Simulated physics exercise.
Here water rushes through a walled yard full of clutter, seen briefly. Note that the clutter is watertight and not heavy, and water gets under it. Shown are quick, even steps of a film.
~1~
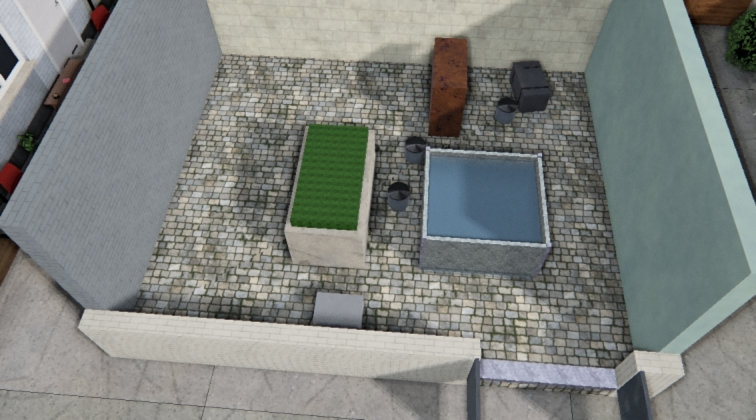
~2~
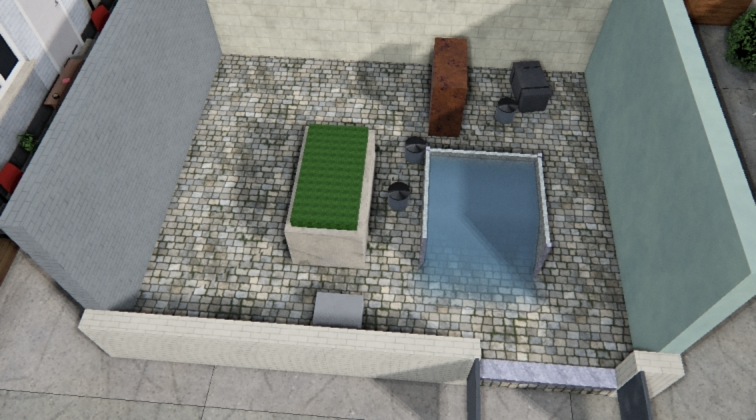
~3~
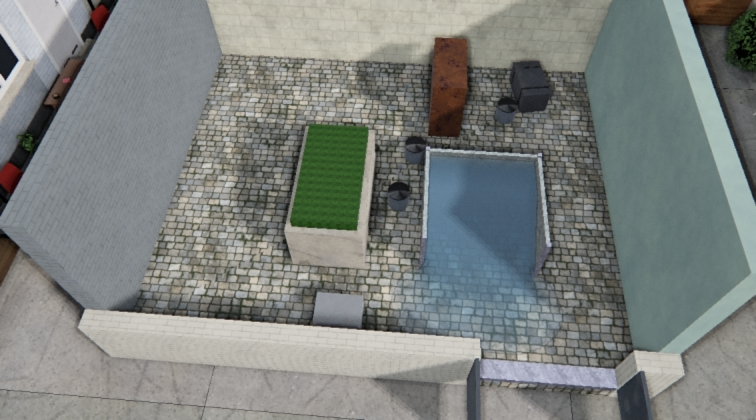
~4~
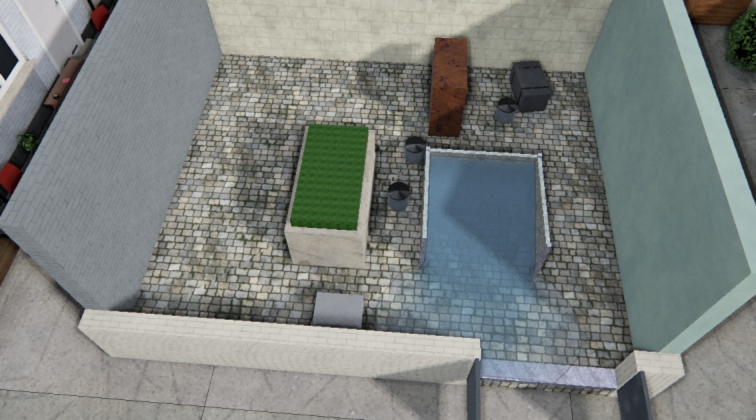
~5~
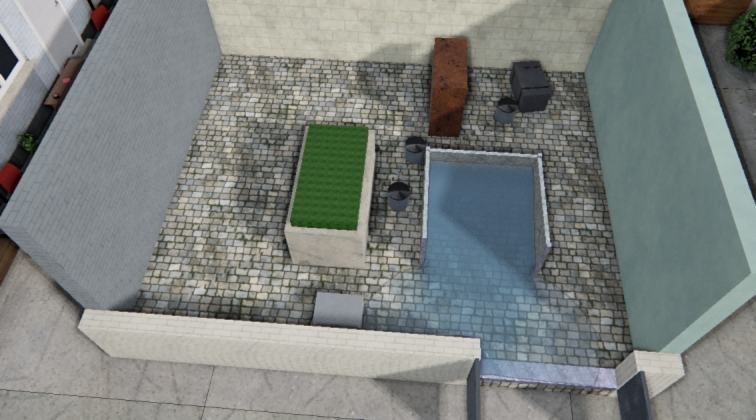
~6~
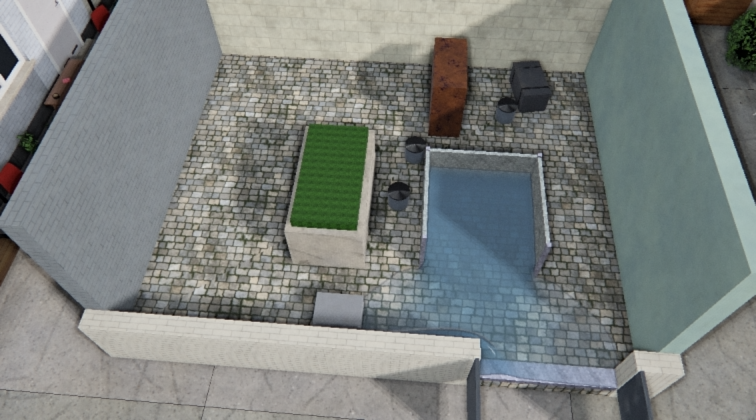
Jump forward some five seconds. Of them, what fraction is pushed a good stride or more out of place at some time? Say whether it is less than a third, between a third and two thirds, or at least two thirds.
It is less than a third.
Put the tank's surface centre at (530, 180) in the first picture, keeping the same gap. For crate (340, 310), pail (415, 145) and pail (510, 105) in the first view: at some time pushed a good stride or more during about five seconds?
Result per object - went far, stayed close, stayed close.
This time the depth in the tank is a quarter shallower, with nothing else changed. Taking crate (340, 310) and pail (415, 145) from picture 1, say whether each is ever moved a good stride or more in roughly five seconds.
Note - object one displaced that much, object two not displaced that much.
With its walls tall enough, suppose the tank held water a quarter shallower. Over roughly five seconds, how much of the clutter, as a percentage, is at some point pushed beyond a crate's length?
I'd put it near 20 percent.
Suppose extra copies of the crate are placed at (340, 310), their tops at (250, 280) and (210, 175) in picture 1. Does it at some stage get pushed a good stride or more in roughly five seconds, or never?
First: Covers that distance; second: Stays short of it.
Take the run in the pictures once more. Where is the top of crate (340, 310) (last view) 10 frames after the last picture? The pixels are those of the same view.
It should end up around (238, 260).
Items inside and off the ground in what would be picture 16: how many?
Count: 0.
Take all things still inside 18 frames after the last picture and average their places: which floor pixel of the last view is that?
It lands somewhere near (412, 157).
A moment on, 0 of 5 are well off their spots; 0 afloat.
Next, 1 of 5 are well off their spots; 0 afloat.
Later, 1 of 5 are well off their spots; 1 afloat.
In the end, 1 of 5 are well off their spots, and 1 have been at some point; 0 afloat.
